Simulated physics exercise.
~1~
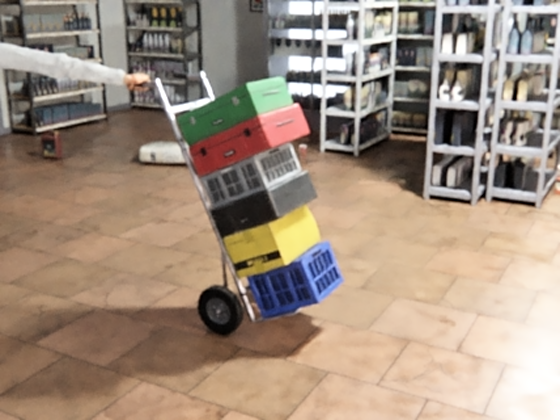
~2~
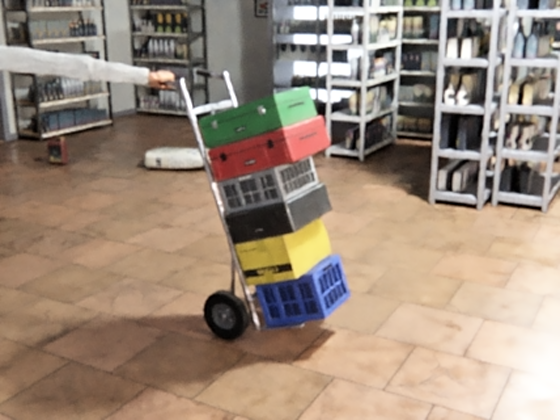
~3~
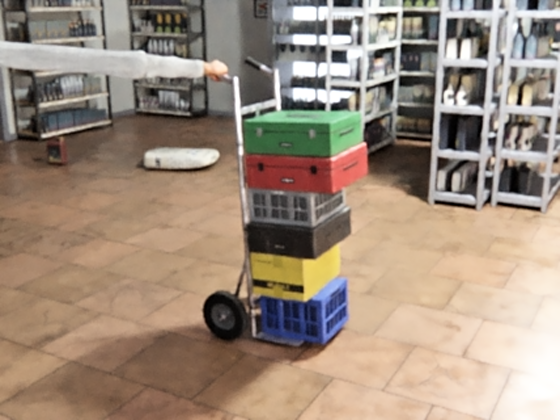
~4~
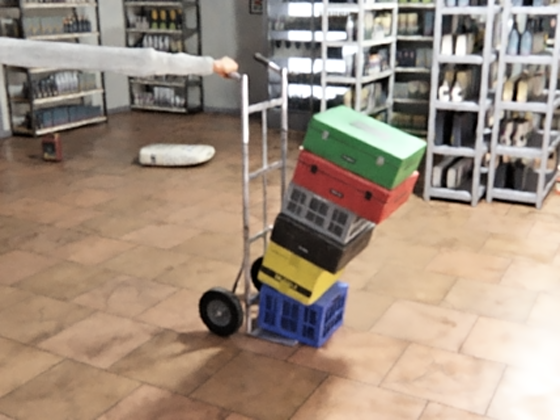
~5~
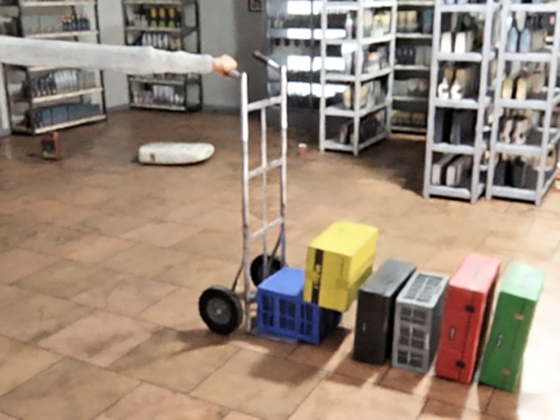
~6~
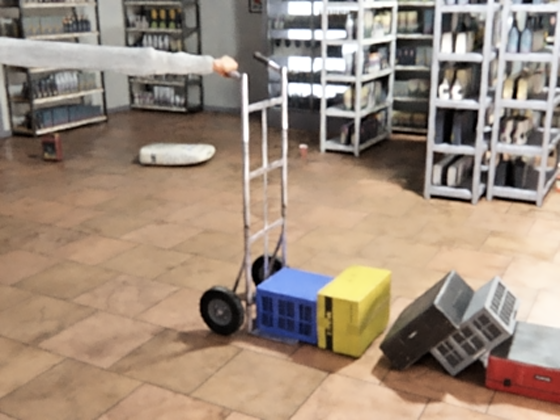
In a room with brown floor tiles and shelves of bottles along the back, a slightly swaying view shows a hand truck from the side. It leans back to the left, held by an outstretched arm, carrying a stack with a green box on top, then red, grey, black and yellow ones, and a blue crate at the bottom. The arm swings the truck upright, and it stops abruptly. The upper boxes tip to the right and topple off in a row, the yellow one following. Finally, the blue crate stays standing by the truck, the yellow box lies tipped against it, the grey, black and red ones lie tumbled to the right, and the green one is out of view.
